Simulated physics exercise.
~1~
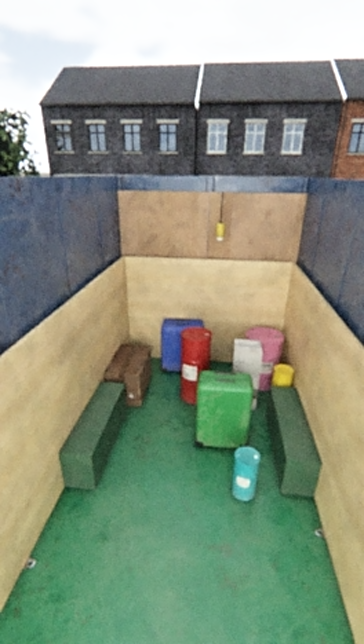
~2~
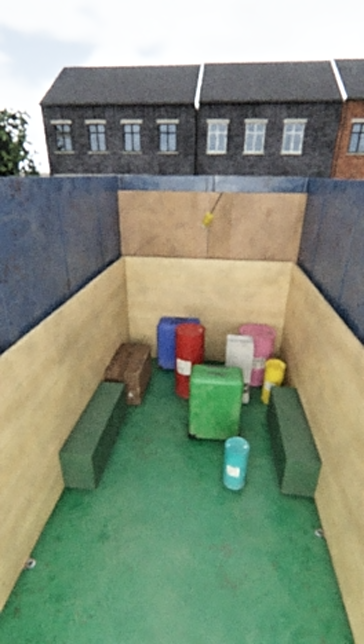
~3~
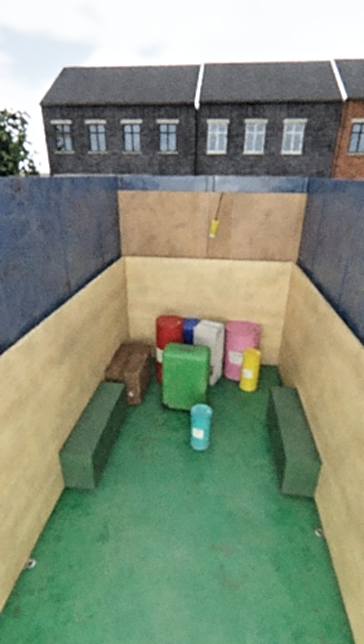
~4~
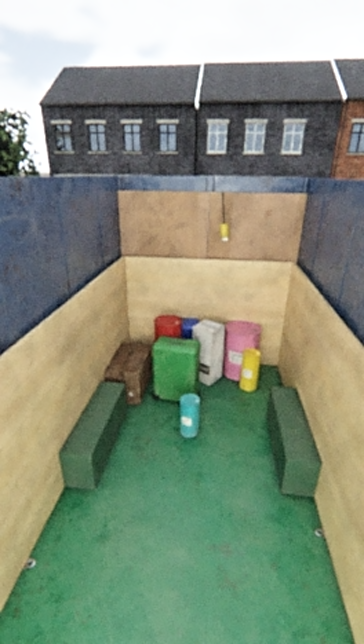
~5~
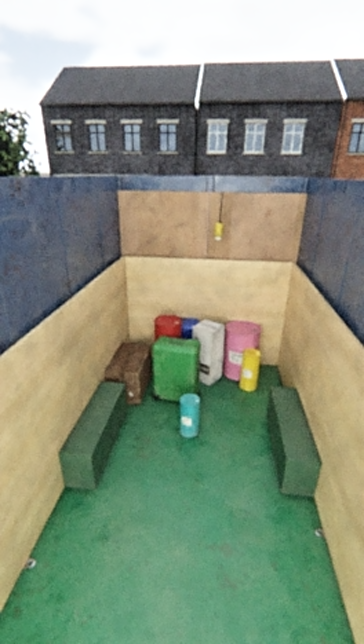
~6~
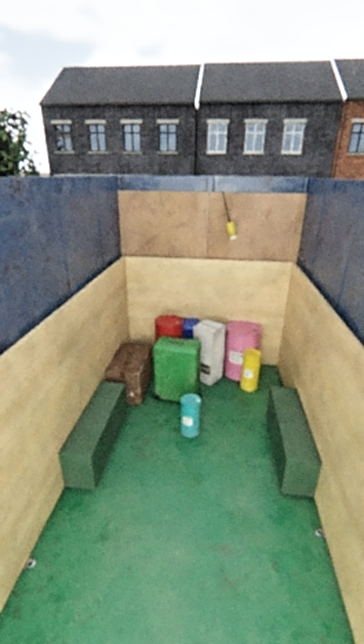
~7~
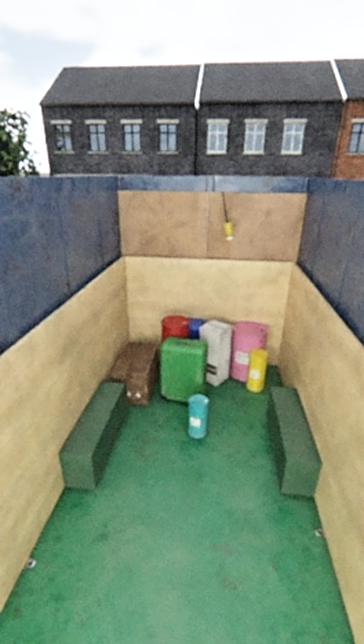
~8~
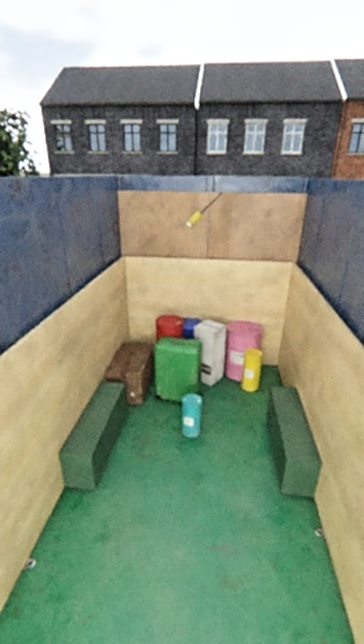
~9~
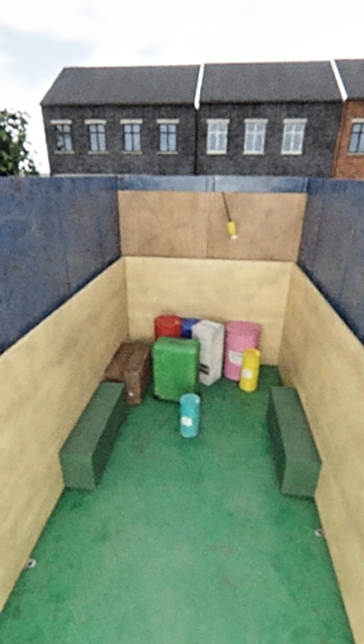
A long load bay with pale lower walls, blue upper panels and a green floor is seen from above its rear, with dark brick houses beyond. Between two green wheel boxes, a green case and a turquoise canister stand before red and pink drums, a blue case, a white box and a yellow canister, with a brown box at left. As a yellow lamp swings, most of the load slides left and towards the far wall, bunching together. It settles, shifts slightly right, then slips back left, and ends upright and still clustered near the far end.
